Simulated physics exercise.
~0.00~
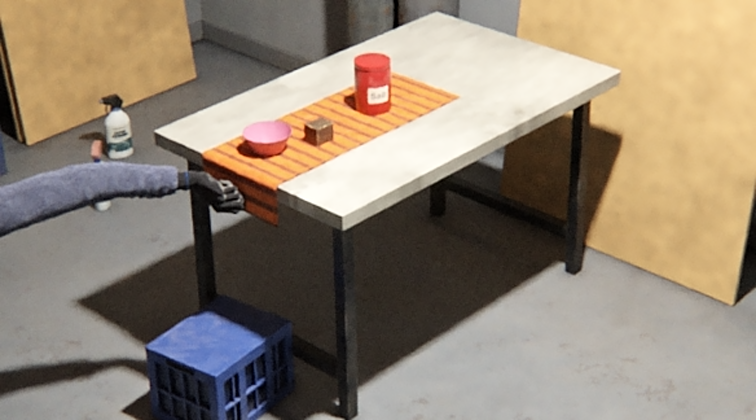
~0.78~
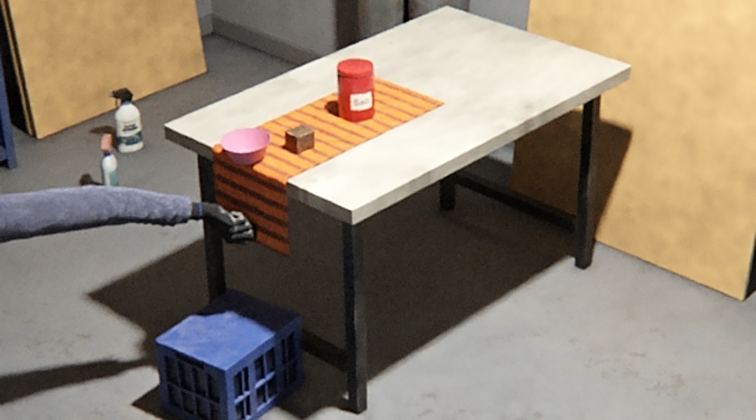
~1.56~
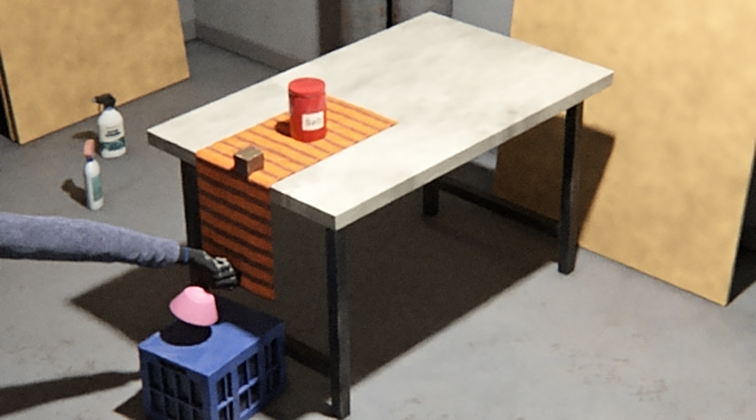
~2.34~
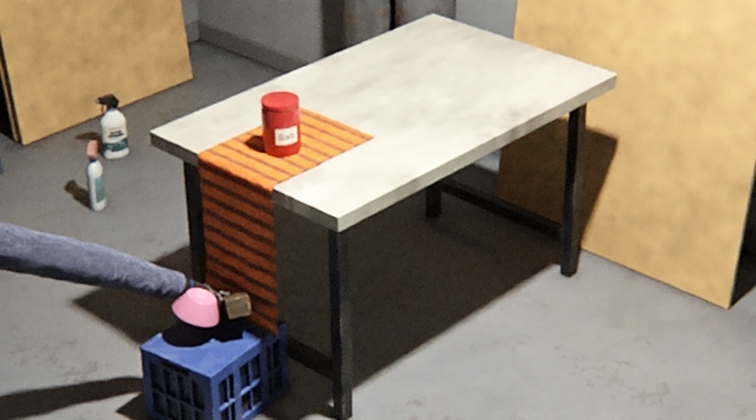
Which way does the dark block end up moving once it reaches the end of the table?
The dark block moves down, going over the table's edge to the level of the blue crate's top.
In a room with a bare grey floor, a gloved hand draws an orange striped cloth down over a table's end, carrying a pink bowl and then a dark block off the edge; both end up down by the blue crate, while the red canister slides left but stays upright on the table.
